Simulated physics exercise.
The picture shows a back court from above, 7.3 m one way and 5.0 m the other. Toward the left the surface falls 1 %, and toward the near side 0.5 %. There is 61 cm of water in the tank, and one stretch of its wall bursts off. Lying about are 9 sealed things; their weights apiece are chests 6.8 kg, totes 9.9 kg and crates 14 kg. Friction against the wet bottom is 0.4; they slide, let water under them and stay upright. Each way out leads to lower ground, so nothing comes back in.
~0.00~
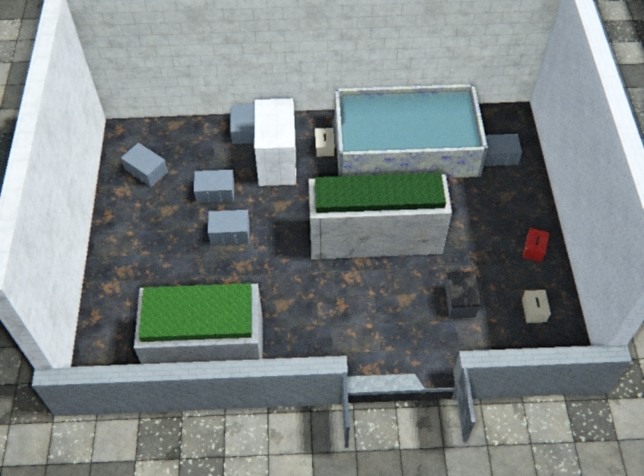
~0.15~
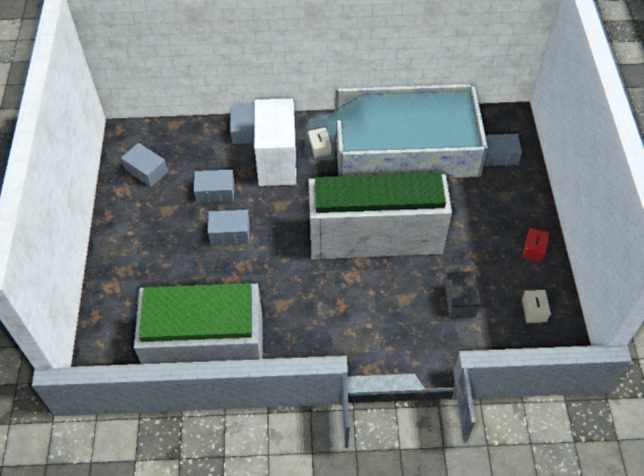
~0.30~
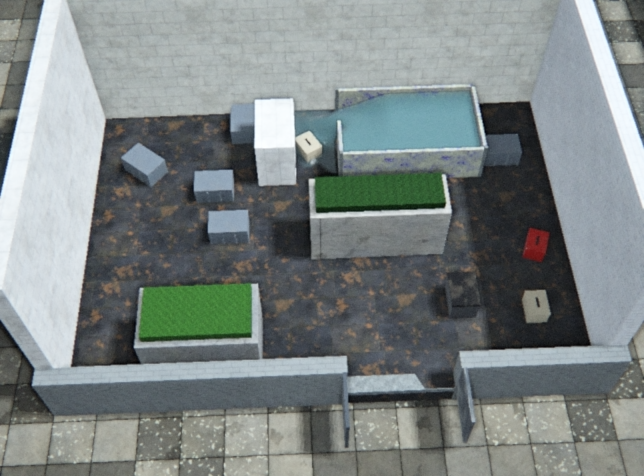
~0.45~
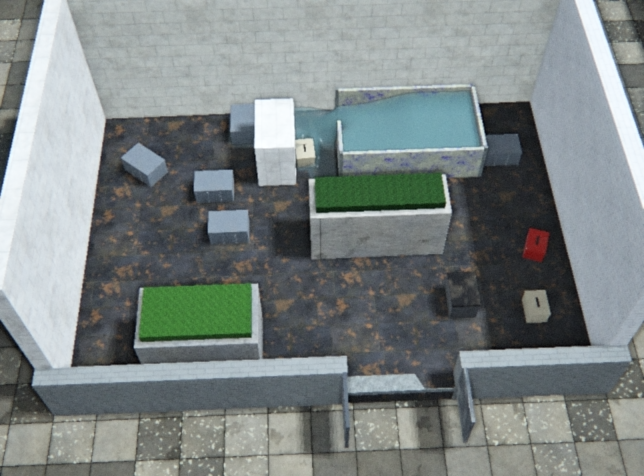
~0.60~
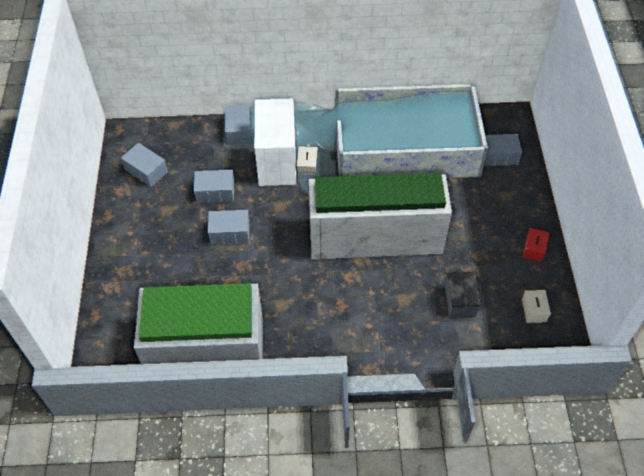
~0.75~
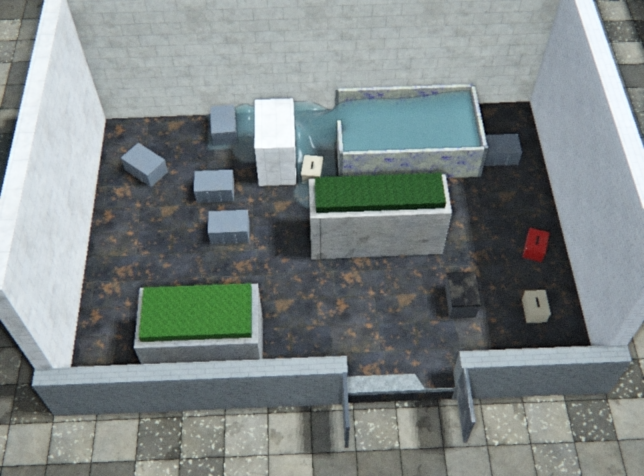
Water pushes out through a gap at the left end of a raised tank at the back of a walled court, seen from above by a still camera. Blue-grey boxes sit around the left, two grass-topped planters nearer, and a red box and a cream box at right. A cream box beside the tank slides left, turning, then the water spreads behind the white block and a blue-grey box shifts left.
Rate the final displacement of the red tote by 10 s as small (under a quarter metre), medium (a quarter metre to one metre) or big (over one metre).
Small.
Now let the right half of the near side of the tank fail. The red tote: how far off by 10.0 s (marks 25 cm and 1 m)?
My answer is that the red tote is flushed far out.
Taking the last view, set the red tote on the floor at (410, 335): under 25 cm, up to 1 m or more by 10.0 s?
Short answer: It hardly moves.
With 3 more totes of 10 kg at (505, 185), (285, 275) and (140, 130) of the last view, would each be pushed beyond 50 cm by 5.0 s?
First inside the limit, then inside the limit, then outside the limit.
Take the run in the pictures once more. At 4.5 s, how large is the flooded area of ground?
Roughly 22 m2.
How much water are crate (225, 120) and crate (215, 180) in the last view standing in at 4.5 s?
Some 7 cm at the first, some 1 cm at the second.
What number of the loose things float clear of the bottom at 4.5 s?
At that moment it comes to 2.
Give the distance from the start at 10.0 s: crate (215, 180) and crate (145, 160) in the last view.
In that order: 10 cm, 250 cm.
After 2.0 s the red tote is near (538, 241), 0.0 m from its start, aground; 0 of 9 are out; 1 afloat.
After 4.5 s the red tote is near (538, 241), 0.0 m from its start, aground; 0 of 9 are out; 2 afloat.
After 7.0 s the red tote is near (538, 241), 0.0 m from its start, aground; 0 of 9 are out; 2 afloat.
After 10.0 s the red tote is near (538, 241), 0.0 m from its start, aground; 0 of 9 are out; 2 afloat.
